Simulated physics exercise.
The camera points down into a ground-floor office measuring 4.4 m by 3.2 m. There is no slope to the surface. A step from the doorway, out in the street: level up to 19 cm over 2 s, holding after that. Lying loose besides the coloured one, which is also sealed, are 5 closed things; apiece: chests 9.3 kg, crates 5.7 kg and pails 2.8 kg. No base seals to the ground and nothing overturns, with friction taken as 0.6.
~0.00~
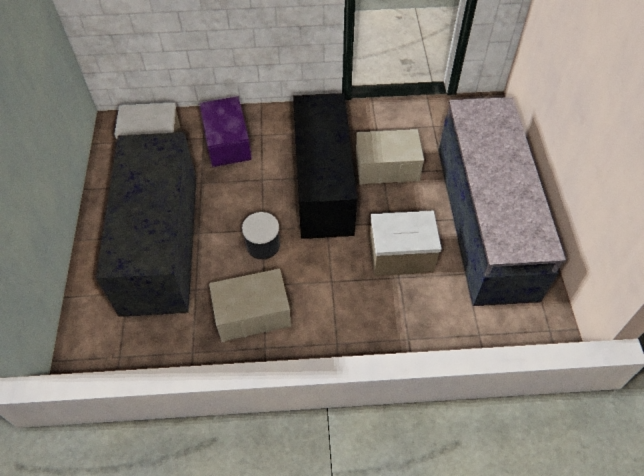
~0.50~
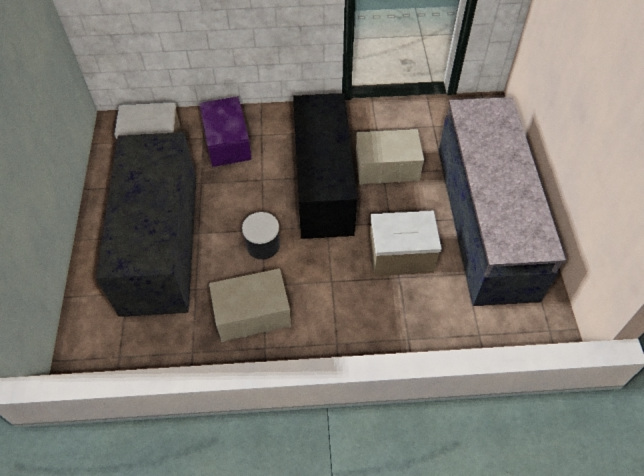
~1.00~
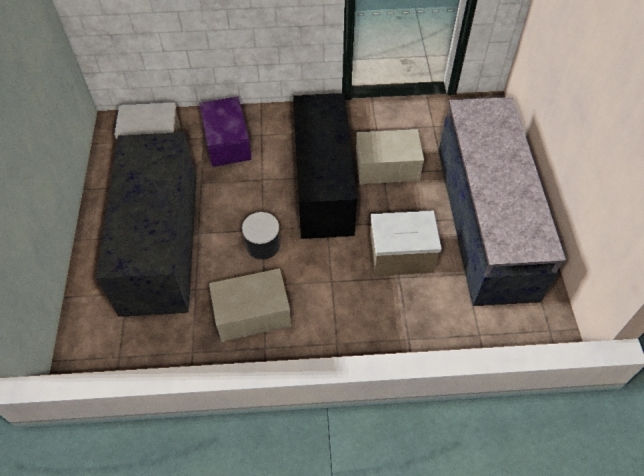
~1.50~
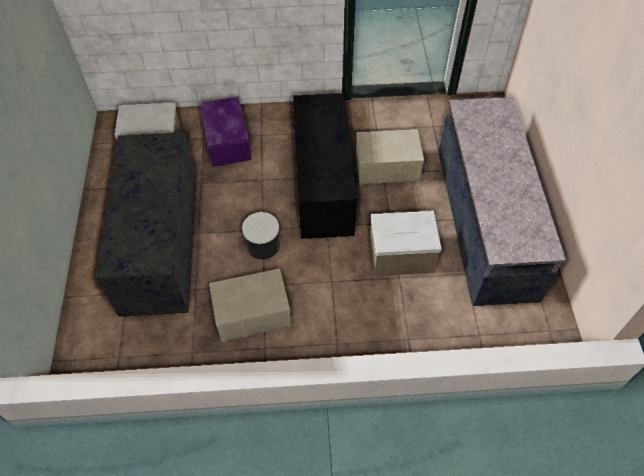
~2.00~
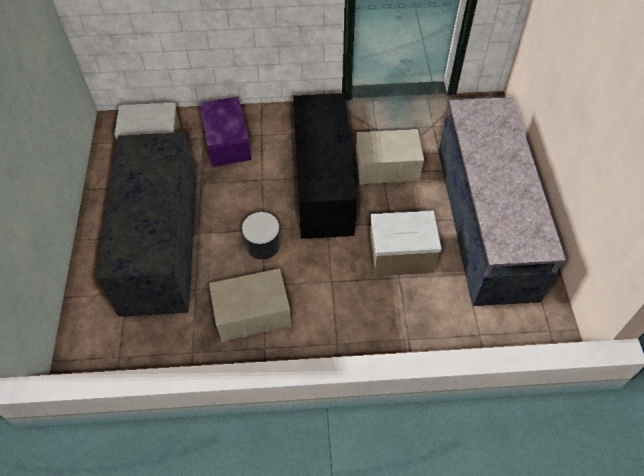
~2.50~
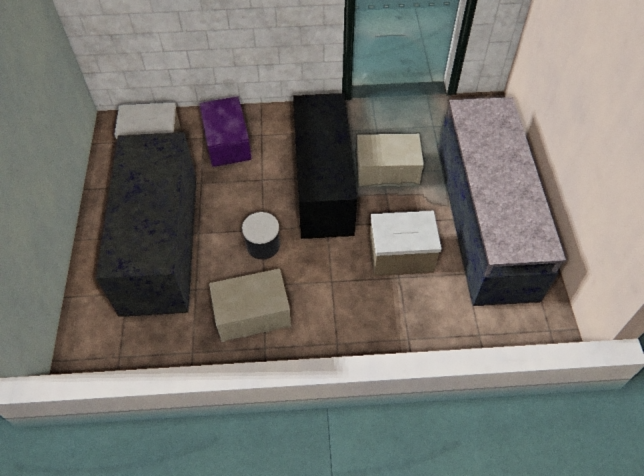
Water covering the pale ground outside a small room, then creeping through the doorway onto brown tiles among motionless boxes.
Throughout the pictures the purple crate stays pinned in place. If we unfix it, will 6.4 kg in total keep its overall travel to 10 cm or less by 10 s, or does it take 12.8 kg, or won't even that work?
Only the heavier one succeeds.
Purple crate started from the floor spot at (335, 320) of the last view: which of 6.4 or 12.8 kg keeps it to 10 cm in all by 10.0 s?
Neither is enough.
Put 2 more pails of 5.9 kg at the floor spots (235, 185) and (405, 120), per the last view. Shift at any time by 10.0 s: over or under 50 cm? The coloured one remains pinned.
In that order: Within it, beyond it.
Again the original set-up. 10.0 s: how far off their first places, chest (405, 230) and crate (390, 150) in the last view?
Respectively 300 and 140 centimetres.
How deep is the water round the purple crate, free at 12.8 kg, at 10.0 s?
Close to 5 cm deep.
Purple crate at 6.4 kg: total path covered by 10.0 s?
Adding it all up, something like 30 cm.
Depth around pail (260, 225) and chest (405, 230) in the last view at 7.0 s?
First about 1 cm, second about 6 cm.
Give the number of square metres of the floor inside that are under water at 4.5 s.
The covered patch comes to about 6.0 m2.
After 3.5 s the purple crate would be 0 cm from its start with 6.4 kg and 0 cm from its start with 12.8 kg; 0 cm of water round it then.
After 4.5 s the purple crate would be 0 cm from its start with 6.4 kg and 0 cm from its start with 12.8 kg; 1 cm of water round it then.
After 7.0 s the purple crate would be 0 cm from its start with 6.4 kg and 0 cm from its start with 12.8 kg; 2 cm of water round it then.
After 10.0 s the purple crate would be 28 cm from its start with 6.4 kg and 1 cm from its start with 12.8 kg; 5 cm of water round it then.
